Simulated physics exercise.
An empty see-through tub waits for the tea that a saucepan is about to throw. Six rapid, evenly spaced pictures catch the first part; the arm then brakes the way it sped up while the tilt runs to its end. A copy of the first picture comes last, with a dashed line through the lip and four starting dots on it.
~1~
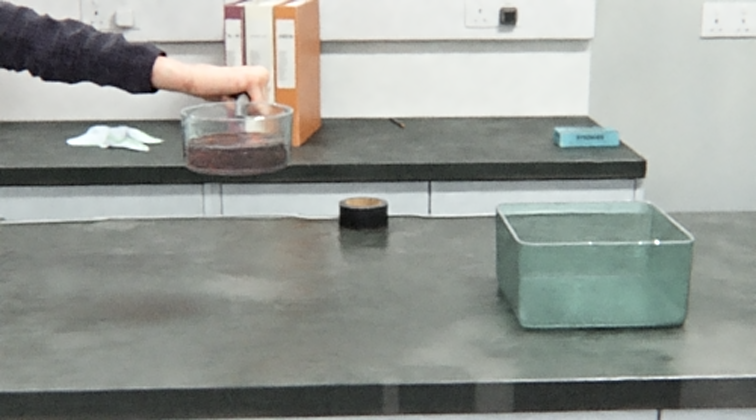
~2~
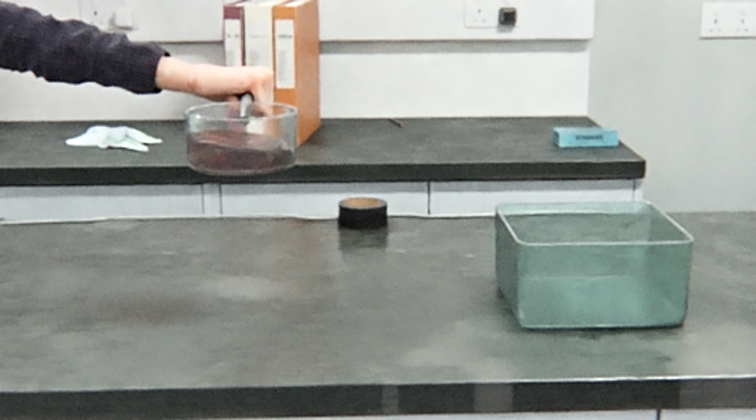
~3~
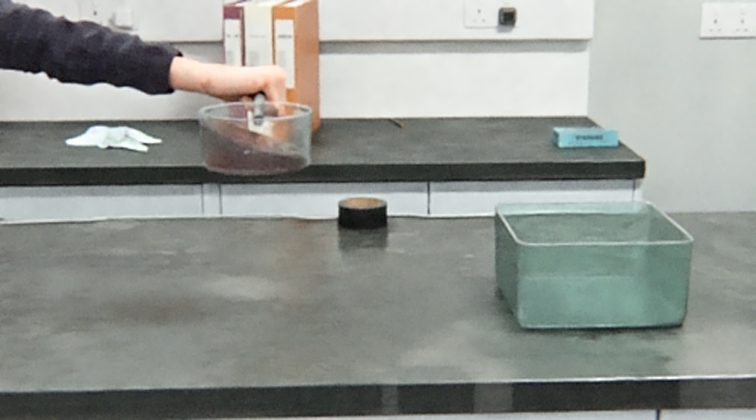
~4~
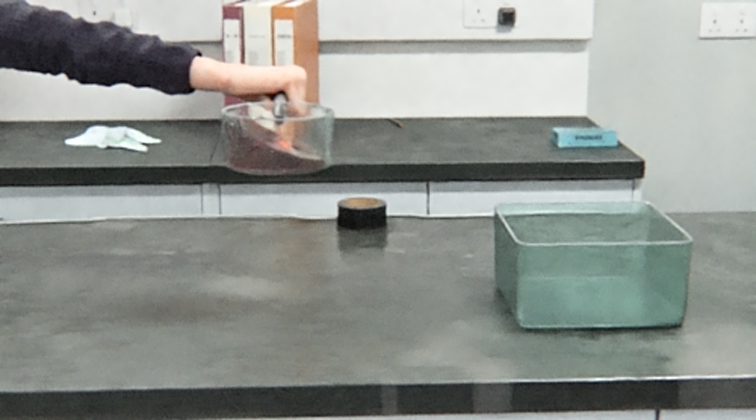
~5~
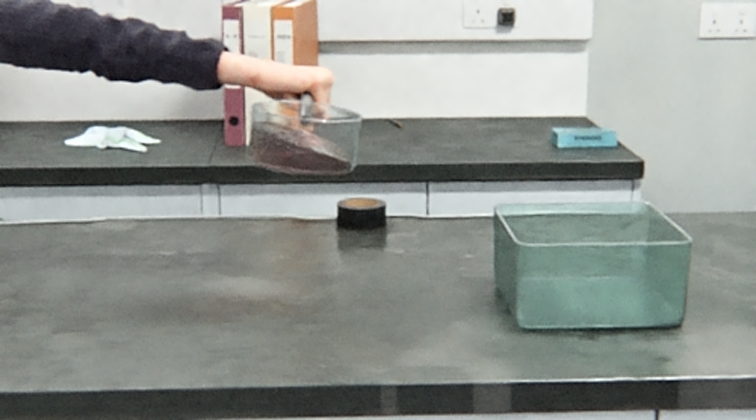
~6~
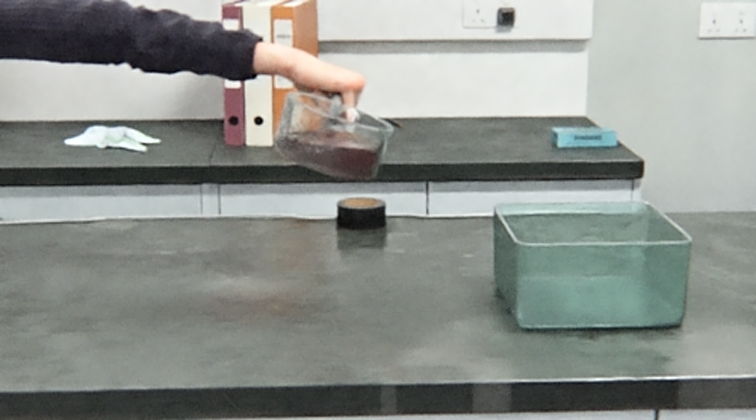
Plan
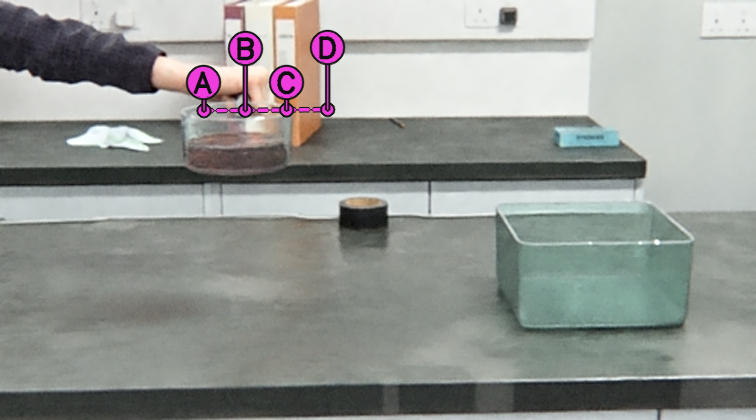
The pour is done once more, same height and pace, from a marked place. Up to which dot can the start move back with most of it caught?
The answer is spot D.
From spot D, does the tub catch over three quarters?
No, less.
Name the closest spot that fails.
Spot C.
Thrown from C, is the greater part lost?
Yes.
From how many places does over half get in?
One of them.
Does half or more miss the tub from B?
Yes.
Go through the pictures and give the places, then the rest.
Upright, lip at (290, 109); tub from (517, 327) to (686, 324); nothing has left yet, in the first frame.
Upright, lip at (295, 110); nothing has left yet, in the second frame.
Upright, lip at (309, 109); nothing has left yet, in the third frame.
Upright, lip at (331, 110); nothing has left yet, in the fourth frame.
Tipped about 7°, lip at (360, 116); nothing has left yet, in the fifth frame.
Tipped about 19°, lip at (391, 127); nothing has left yet, in the sixth frame.
In magenta, A at (203, 110); B at (245, 110); C at (286, 110); D at (327, 109).
For spot A, about 0 % lands in the tub, 100 % falls short.
For spot B, about 0 % lands in the tub, 100 % falls short.
For spot C, about 25 % lands in the tub, 73 % falls short.
For spot D, about 62 % lands in the tub, 33 % falls short and 5 % goes beside or beyond.
